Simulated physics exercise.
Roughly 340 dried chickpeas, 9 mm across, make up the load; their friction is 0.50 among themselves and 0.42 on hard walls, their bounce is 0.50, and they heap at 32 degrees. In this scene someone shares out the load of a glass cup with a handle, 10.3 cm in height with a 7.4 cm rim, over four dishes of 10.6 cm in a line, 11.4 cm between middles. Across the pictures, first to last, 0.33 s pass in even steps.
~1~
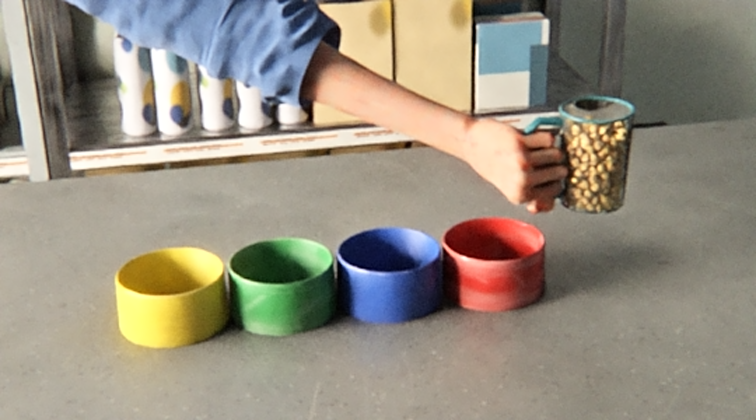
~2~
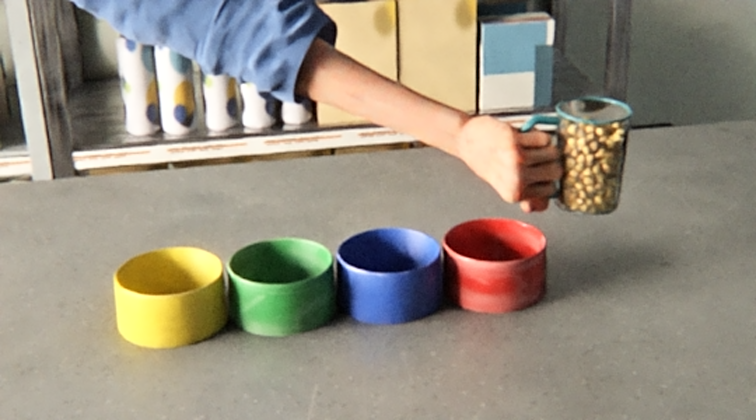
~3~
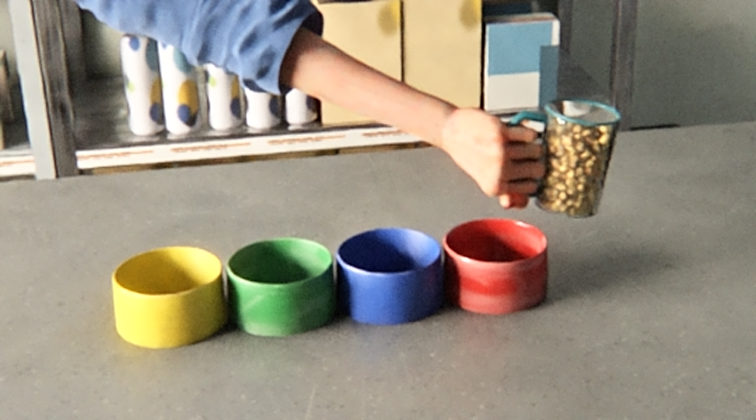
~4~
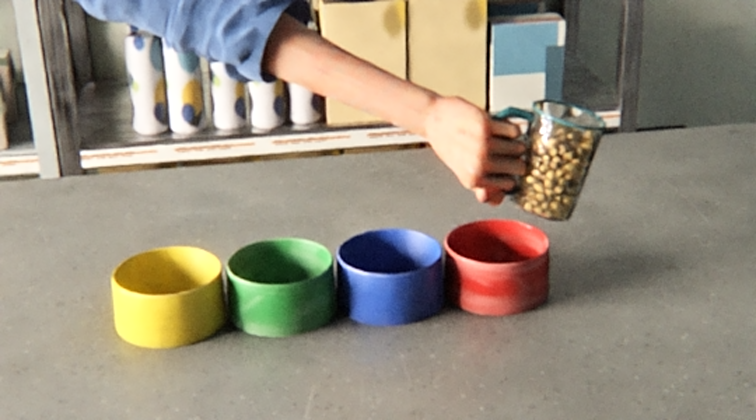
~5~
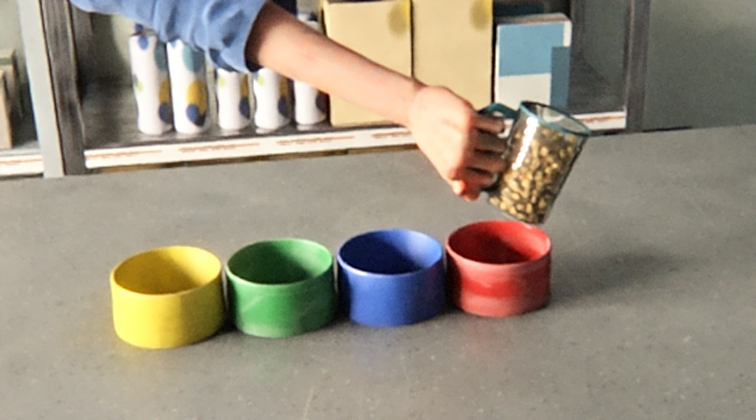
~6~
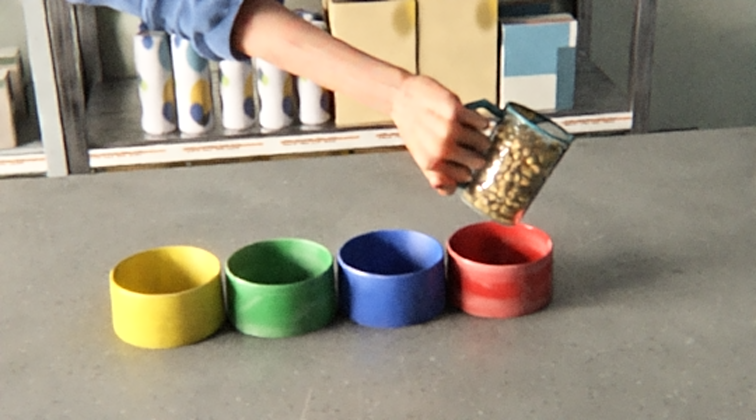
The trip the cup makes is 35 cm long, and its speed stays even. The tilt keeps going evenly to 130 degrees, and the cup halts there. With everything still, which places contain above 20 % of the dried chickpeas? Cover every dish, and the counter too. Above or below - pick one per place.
Red dish: Below; blue dish: Below; green dish: Above; yellow dish: Below; counter: Below.
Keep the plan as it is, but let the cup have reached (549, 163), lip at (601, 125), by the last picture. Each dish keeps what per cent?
Red 0; blue 10; green 90; yellow 0.
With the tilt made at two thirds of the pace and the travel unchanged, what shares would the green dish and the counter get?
Green 80; counter 10.
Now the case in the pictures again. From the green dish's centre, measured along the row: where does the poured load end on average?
2 cm to the right.
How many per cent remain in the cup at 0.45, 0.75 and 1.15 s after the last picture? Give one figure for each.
In turn: 100 %, 90 %, 5 %.
Then, 0.45 s after the last picture, tilt 78 degrees; cup holds 100 %.
Then, 0.75 s after the last picture, tilt 110 degrees; cup holds 90 %, blue 5 %, green 5 %.
Then, 1.15 s after the last picture, tilt 130 degrees; cup holds 5 %, blue 5 %, green 85 %.
In the end, red 0 %, blue 5 %, green 90 %, yellow 0 %, counter 5 %.
